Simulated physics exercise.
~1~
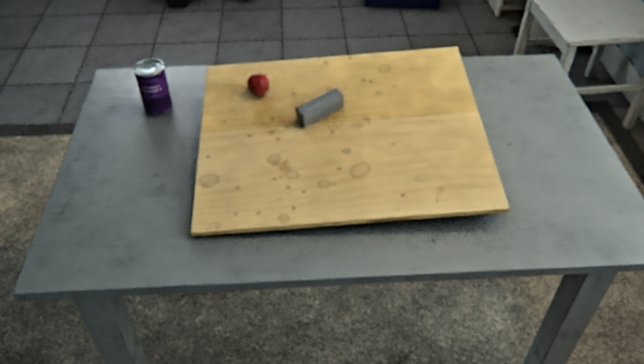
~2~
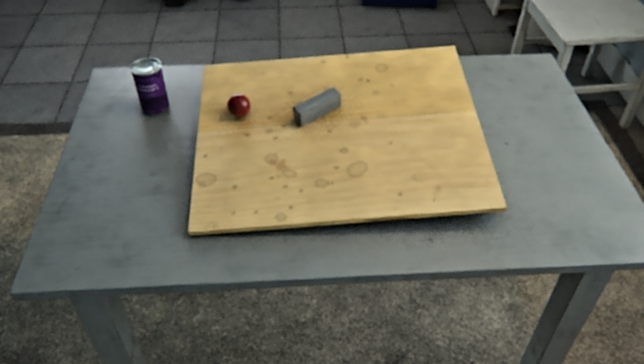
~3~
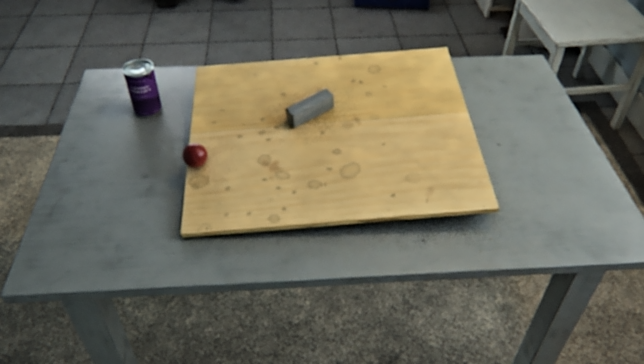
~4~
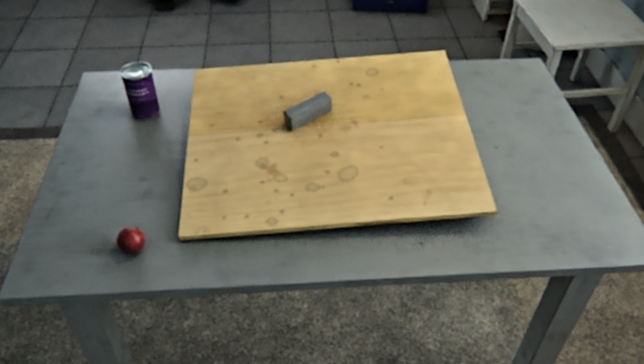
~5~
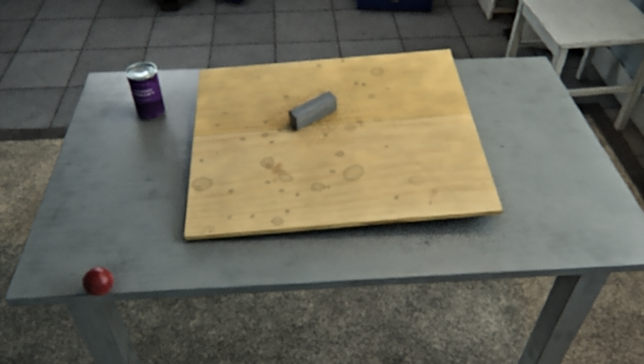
A red apple rolled down and to the left across a tilted wooden board, passed a fixed gray block, went over the board's left edge and continued across the gray table toward its near left corner, while the purple tin stayed standing.
